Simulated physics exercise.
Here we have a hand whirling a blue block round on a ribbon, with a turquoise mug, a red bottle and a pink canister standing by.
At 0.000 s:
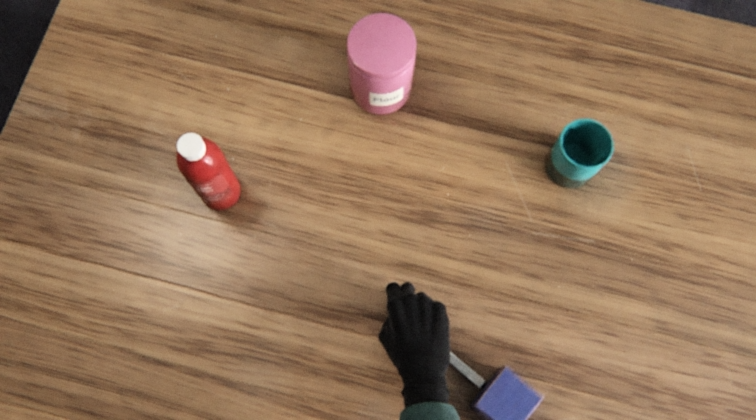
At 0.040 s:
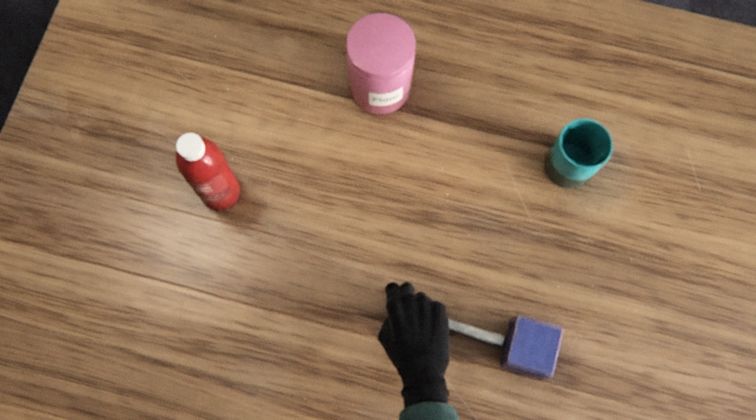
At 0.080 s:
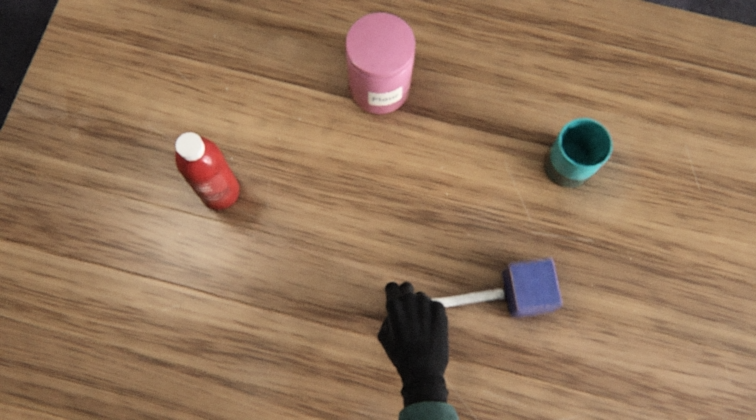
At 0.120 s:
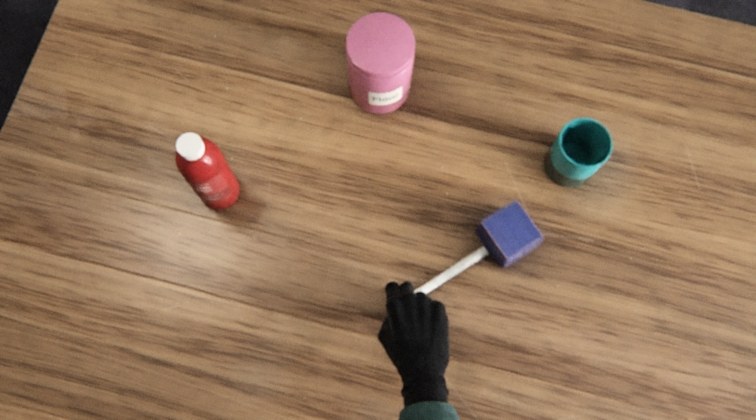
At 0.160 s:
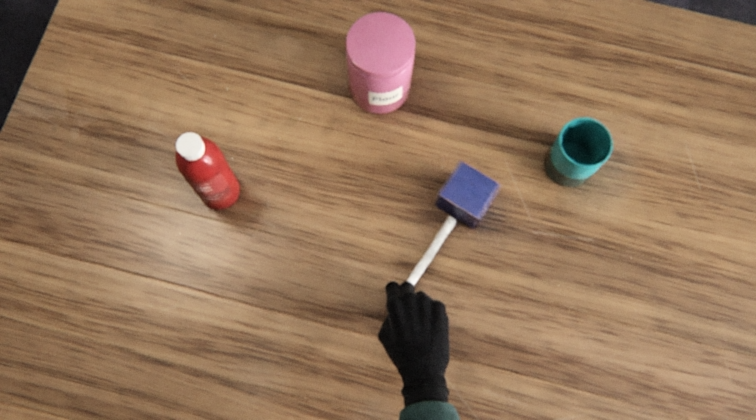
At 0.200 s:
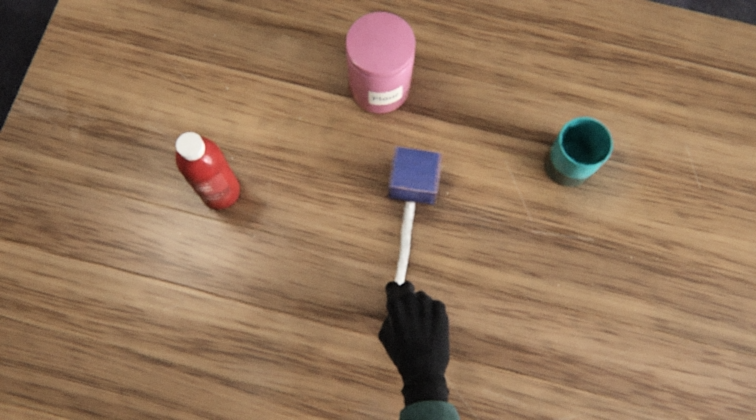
A blue block on a pale ribbon swings anticlockwise around a black-gloved hand, passing between a turquoise mug and red bottle.
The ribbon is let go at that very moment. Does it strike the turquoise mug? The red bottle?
Outcome: The turquoise mug remains clear; the red bottle takes the knock.
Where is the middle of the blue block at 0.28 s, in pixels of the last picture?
By then it is at (306, 175).
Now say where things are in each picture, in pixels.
In the first picture, blue block (510, 401); turquoise mug (587, 143); red bottle (190, 145); pink canister (382, 43).
In the second picture, blue block (536, 345).
In the third picture, blue block (536, 285).
In the fourth picture, blue block (512, 230).
In the fifth picture, blue block (470, 189).
In the sixth picture, blue block (416, 169); turquoise mug (586, 141); red bottle (189, 144); pink canister (381, 42); going round anticlockwise.
Around 0.28 s, block near (306, 175).
Around 0.40 s, block near (238, 164); red bottle pushed aside.
Finally, block near (235, 158); red bottle knocked over. The turquoise mug escapes it and the red bottle is struck.
